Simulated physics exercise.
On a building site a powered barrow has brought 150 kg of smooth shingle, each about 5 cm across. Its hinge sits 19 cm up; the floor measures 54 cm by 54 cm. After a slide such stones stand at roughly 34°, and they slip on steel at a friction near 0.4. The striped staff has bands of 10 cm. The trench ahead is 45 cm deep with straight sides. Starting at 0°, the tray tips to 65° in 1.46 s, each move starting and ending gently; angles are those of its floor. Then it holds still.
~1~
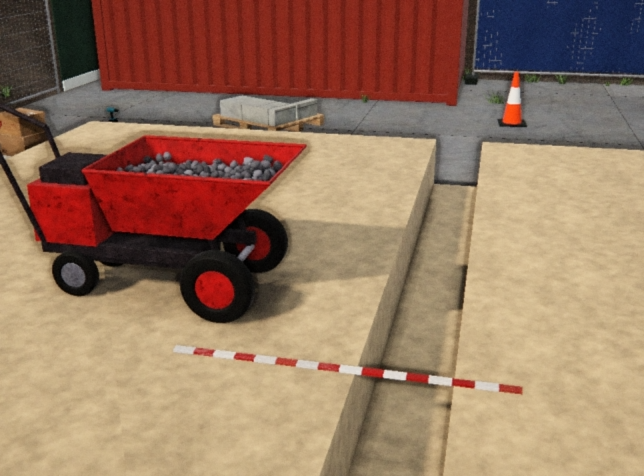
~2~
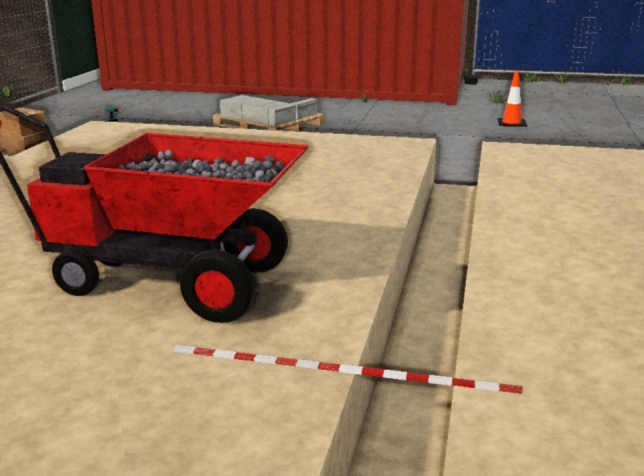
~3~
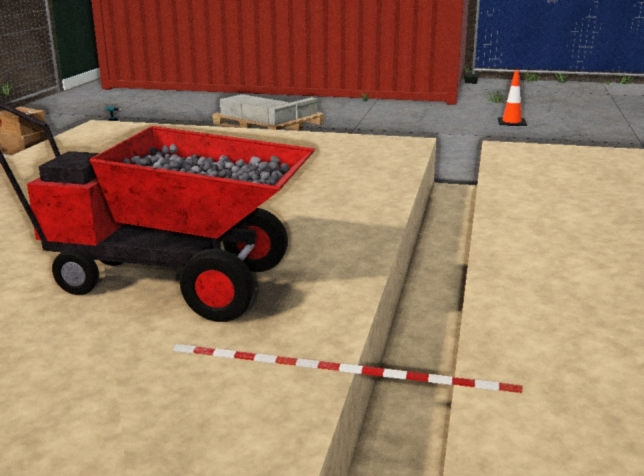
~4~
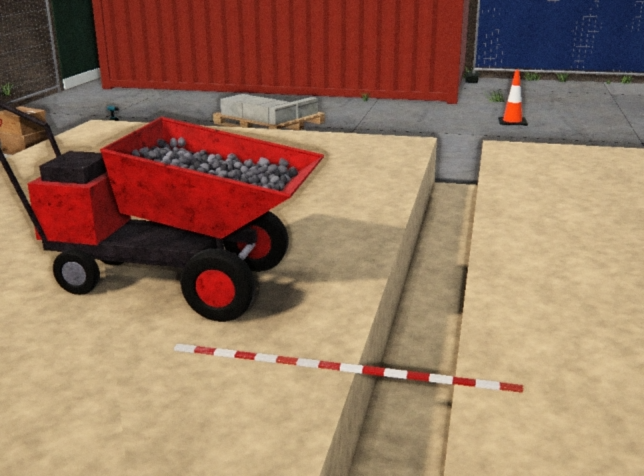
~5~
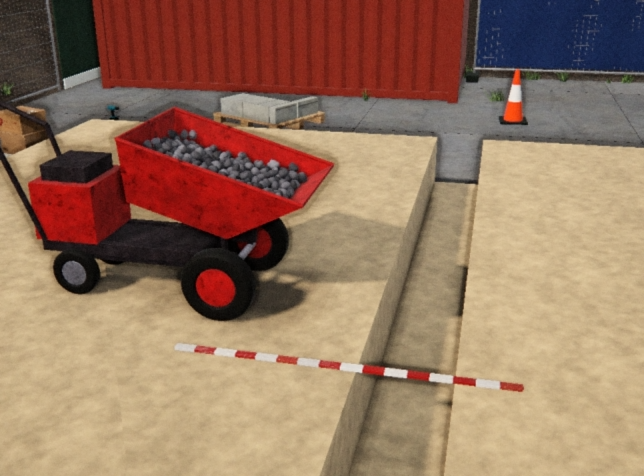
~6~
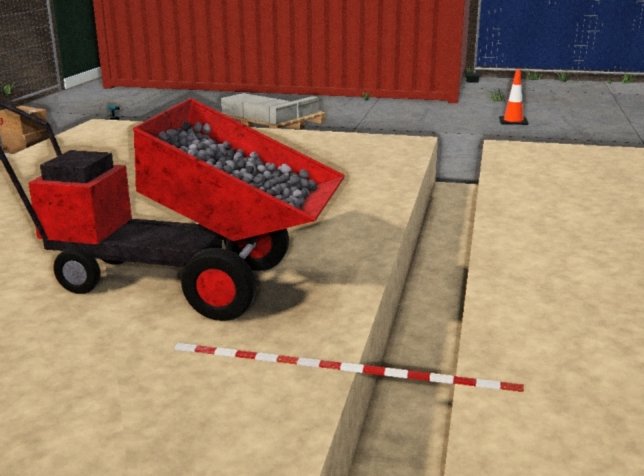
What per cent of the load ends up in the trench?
Some 98 per cent of it.
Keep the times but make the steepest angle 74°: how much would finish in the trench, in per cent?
In that case some 80 per cent.
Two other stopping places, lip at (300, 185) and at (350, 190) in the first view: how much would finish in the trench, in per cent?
About 100 and 50 per cent.
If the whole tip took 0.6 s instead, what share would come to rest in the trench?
Then about 100 per cent.
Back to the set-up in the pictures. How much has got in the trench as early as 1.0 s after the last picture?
Some 40 per cent.
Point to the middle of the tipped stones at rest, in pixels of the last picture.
Around (421, 371).
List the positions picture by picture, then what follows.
In the first picture, lip at (270, 184), floor tilted 0°, highest stones at (240, 167).
In the second picture, lip at (273, 185), floor tilted 1°, highest stones at (207, 166).
In the third picture, the tray is at 5°, its lip at (280, 189); the top of the load is at (176, 161).
In the fourth picture, lip at (290, 196), floor tilted 10°, highest stones at (164, 149).
In the fifth picture, the tray is at 16°, its lip at (303, 206); the top of the load is at (173, 140).
In the sixth picture, lip at (315, 220), floor tilted 24°, highest stones at (184, 134).
Then, 0.5 s after the last picture the floor is at 55°, 100 % in the tray; the foremost stones are at (353, 261).
Then, 1.0 s after the last picture the floor is at 65°, 53 % in the tray, 6 % short of the trench, 41 % in the trench; the foremost stones are at (452, 390).
Then, 1.3 s after the last picture the floor is at 65°, 18 % in the tray, 5 % short of the trench, 77 % in the trench; the foremost stones are at (456, 364).
Then, 3.3 s after the last picture the floor is at 65°, 0 % in the tray, 2 % short of the trench, 98 % in the trench; the foremost stones are at (457, 354).
